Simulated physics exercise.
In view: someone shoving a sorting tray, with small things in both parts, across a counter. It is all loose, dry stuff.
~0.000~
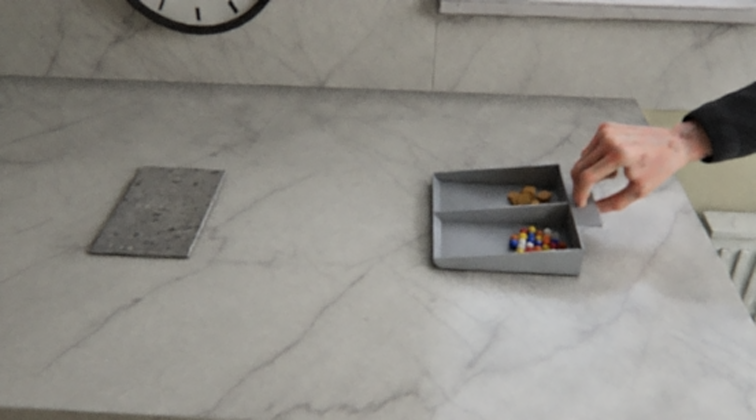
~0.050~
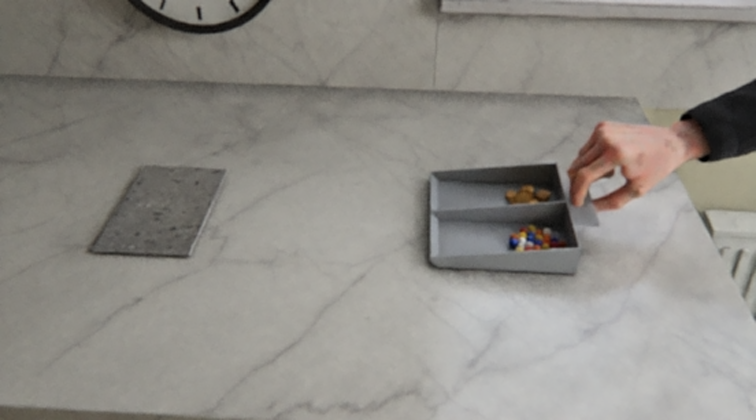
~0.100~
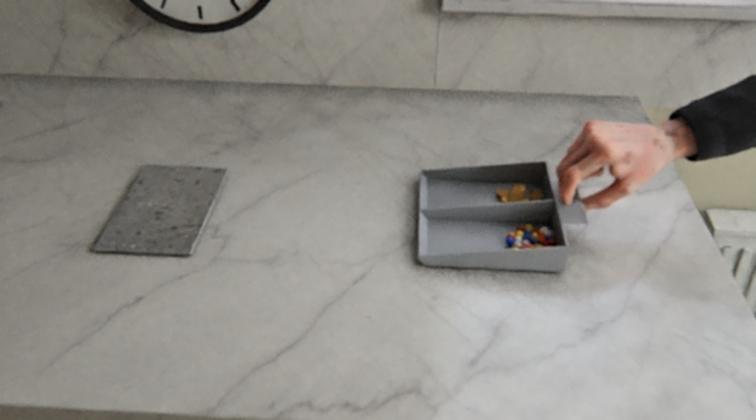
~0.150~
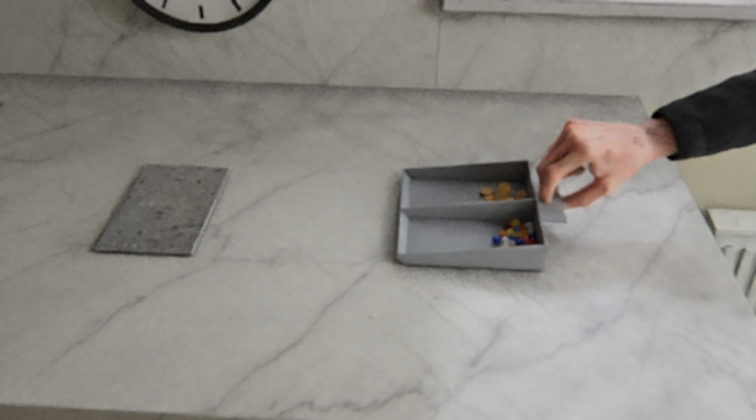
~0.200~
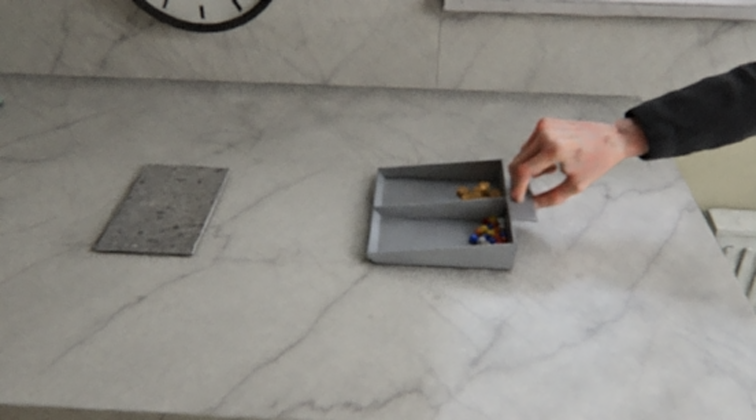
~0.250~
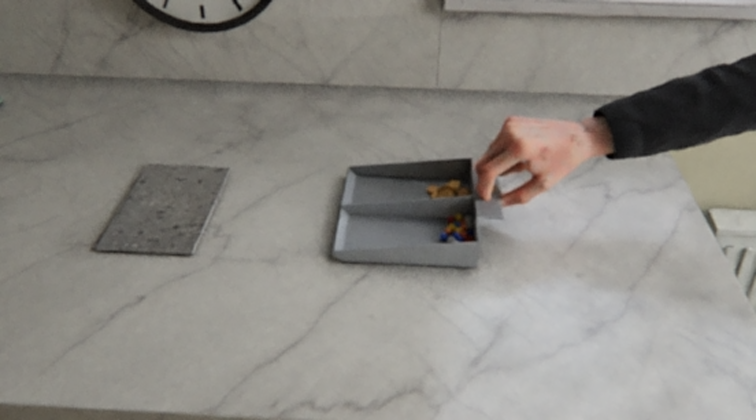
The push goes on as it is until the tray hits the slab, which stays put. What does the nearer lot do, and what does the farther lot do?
In the end the nearer lot sends some over the front rim, and the farther lot stays in the tray.
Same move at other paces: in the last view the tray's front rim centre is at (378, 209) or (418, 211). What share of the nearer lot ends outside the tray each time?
First some 0, then 0 per cent.
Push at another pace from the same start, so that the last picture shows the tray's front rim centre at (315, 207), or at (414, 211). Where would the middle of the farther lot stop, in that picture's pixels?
Around (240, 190) in the first try, (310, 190) in the second.
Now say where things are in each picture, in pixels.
Front rim at (433, 214), at rest; slab at (152, 228); nearer lot at (538, 245), some round plastic beads; farther lot at (530, 198), a few cereal squares, in the first frame.
Front rim at (430, 213), hardly any of the way covered; farther lot at (528, 197), in the second frame.
Front rim at (419, 212), a small part of the way covered; nearer lot at (534, 242), in the third frame.
Front rim at (400, 211), about a quarter of the way covered; farther lot at (506, 194), in the fourth frame.
Front rim at (373, 209), about a quarter of the way covered; nearer lot at (493, 242), in the fifth frame.
Front rim at (341, 208), about half of the way covered; slab at (156, 226); nearer lot at (460, 240); farther lot at (449, 191), in the sixth frame.
Around 0.36 s, tray still sliding, front rim near (279, 205); nearer lot all inside; farther lot all inside.
Around 0.57 s, tray stopped at the slab; nearer lot all inside, moved towards the front rim; farther lot all inside, moved towards the front rim.
Around 0.78 s, tray stopped at the slab; nearer lot about a third out of the tray; farther lot all inside, moved towards the front rim.
Finally (1.6 s), tray stopped at the slab; nearer lot about a third out of the tray; farther lot all inside, moved towards the front rim.
